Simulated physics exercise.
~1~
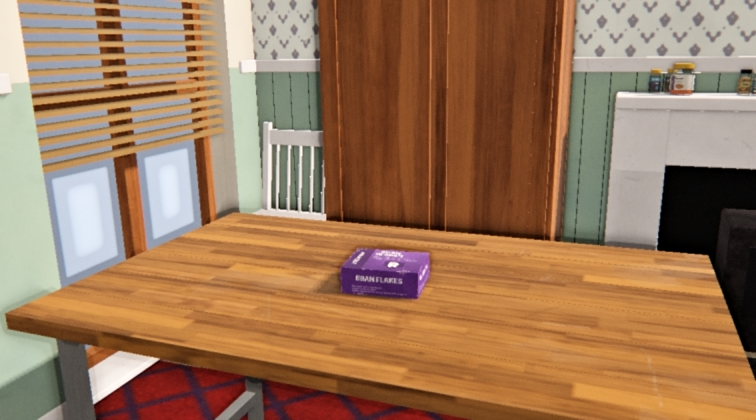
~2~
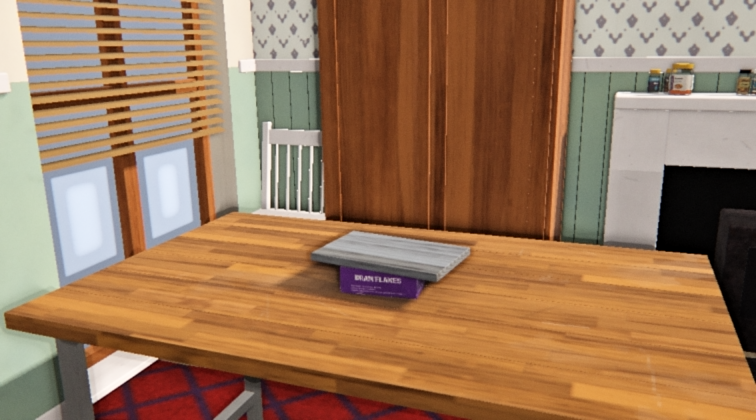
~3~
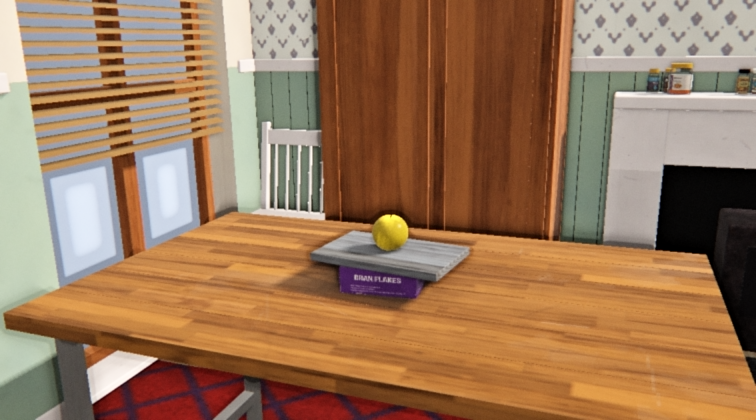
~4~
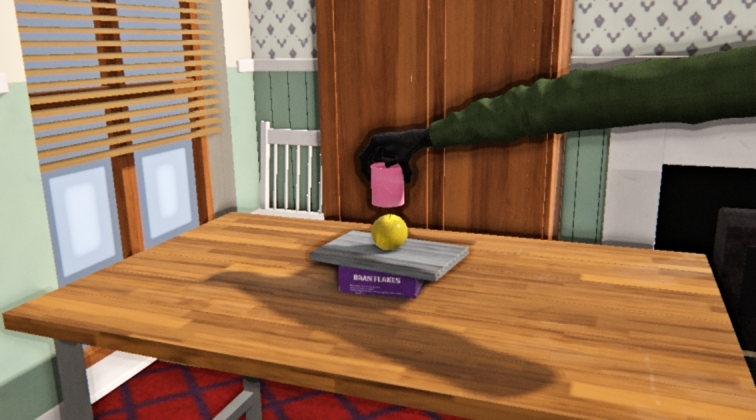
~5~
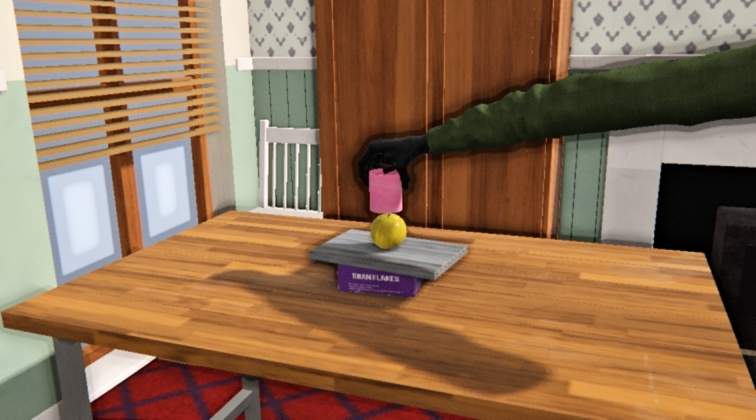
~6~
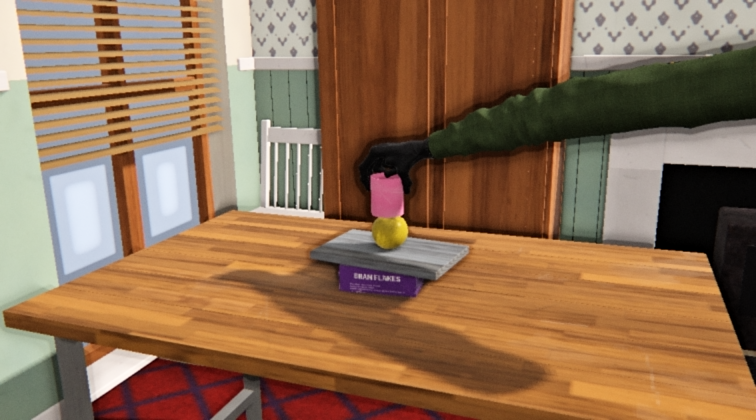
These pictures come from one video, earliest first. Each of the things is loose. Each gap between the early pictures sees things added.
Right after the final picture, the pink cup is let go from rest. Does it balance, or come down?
You'll see something goes over.
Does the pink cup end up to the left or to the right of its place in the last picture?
Direction of travel: Leftward.
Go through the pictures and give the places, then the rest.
In the first frame, the last thing is not in view yet.
In the second frame, the last thing is not in view yet; purple box (386, 272).
In the third frame, the last thing is not in view yet; yellow apple (390, 233).
In the fourth frame, coming down; pink cup (388, 184); grey board (390, 253).
In the fifth frame, coming down; pink cup (386, 191); purple box (383, 270).
In the sixth frame, set down, still held; pink cup (387, 195); yellow apple (390, 231).
Then, 0.50 s on from there, pink cup now fallen.
Then, 0.70 s on from there, nothing new.
In the end, fallen, pink cup; the other 3 unmoved. At the end, from the last picture's camera, pink cup near (340, 226). The pile gives way.
